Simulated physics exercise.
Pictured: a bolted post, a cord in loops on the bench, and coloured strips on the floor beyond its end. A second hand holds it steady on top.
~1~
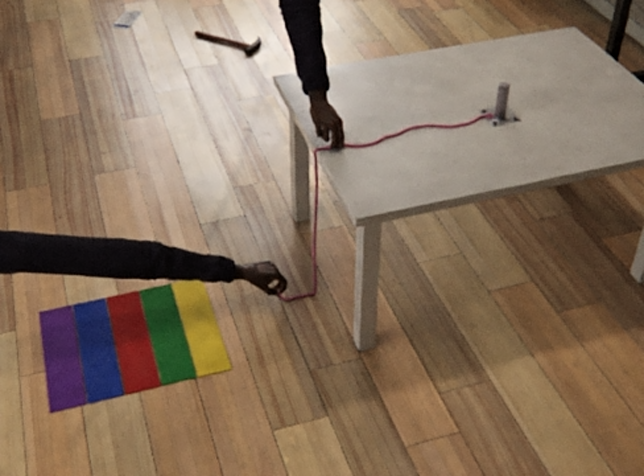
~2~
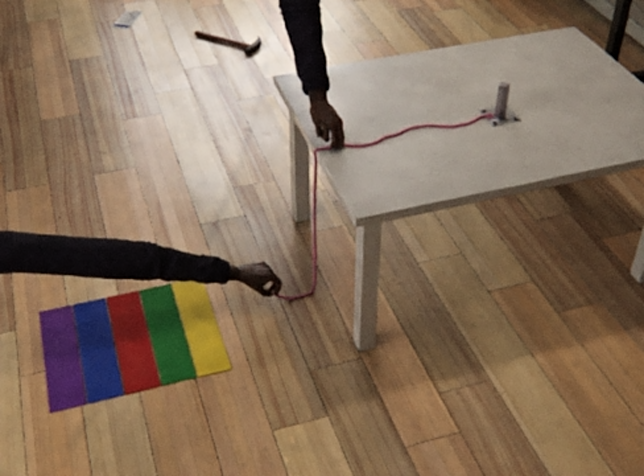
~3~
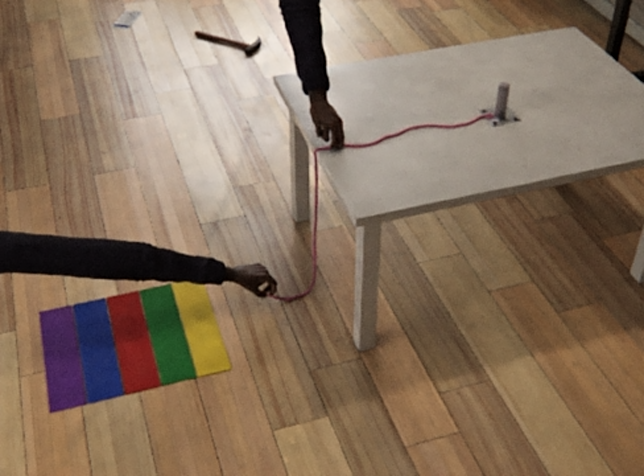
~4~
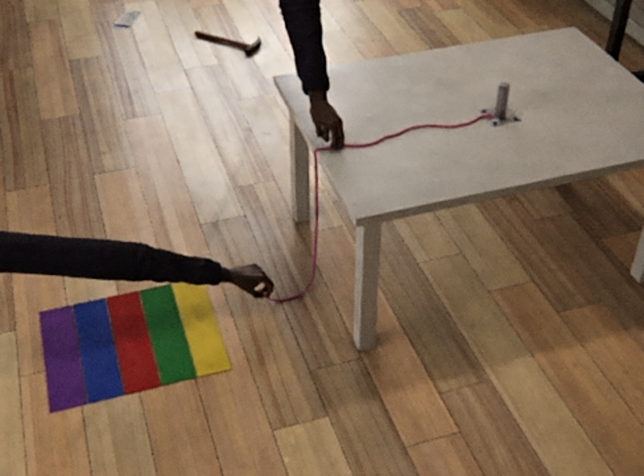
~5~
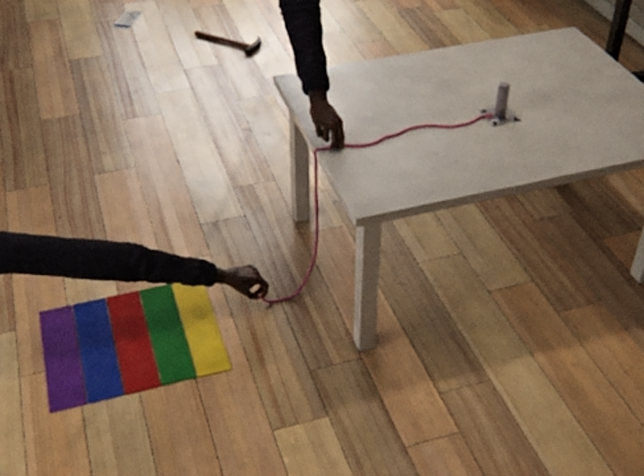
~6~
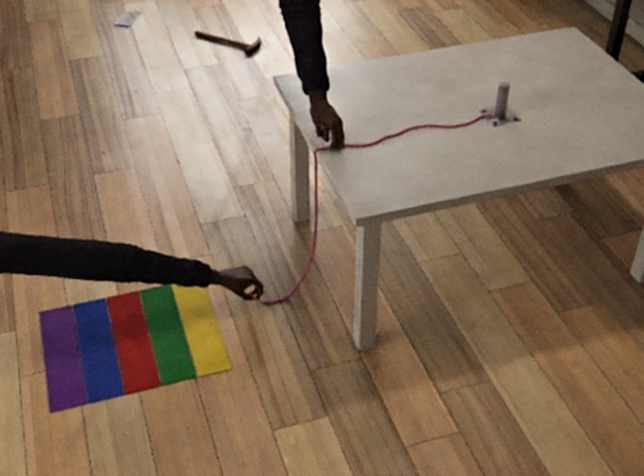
A dark-sleeved arm at the left slowly draws the lower end of a thin red cord leftward above a wooden plank floor, seen from above at an angle. The cord runs from a small upright peg across a pale table to its edge, where another hand stays put; purple, blue, red, green and yellow strips lie lower left, a hammer behind. The hanging cord bows slightly, while the camera stays still.
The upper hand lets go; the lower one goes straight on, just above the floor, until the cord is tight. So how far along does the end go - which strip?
Along to the green strip.
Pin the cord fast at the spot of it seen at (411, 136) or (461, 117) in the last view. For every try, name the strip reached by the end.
The end lands on green the first time and on green the second time.
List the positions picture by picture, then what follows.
In the first picture, end (278, 292); yellow (210, 355); green (175, 363); red (139, 372); blue (103, 380); purple (66, 389).
In the second picture, end (273, 293); cord through (469, 124) (405, 130) (348, 146) (315, 182) (314, 235) (315, 282).
In the third picture, end (268, 294).
In the fourth picture, end (265, 295); cord through (469, 124) (405, 130) (348, 146) (316, 182) (316, 235) (310, 283).
In the fifth picture, end (260, 296).
In the sixth picture, end (255, 297); cord through (469, 124) (405, 130) (348, 146) (316, 182) (315, 235) (298, 284).
Soon after, end near (211, 307); over yellow.
After that, end near (179, 314); over green.
At the stop, end near (161, 318); over green. The end stops over the green strip.
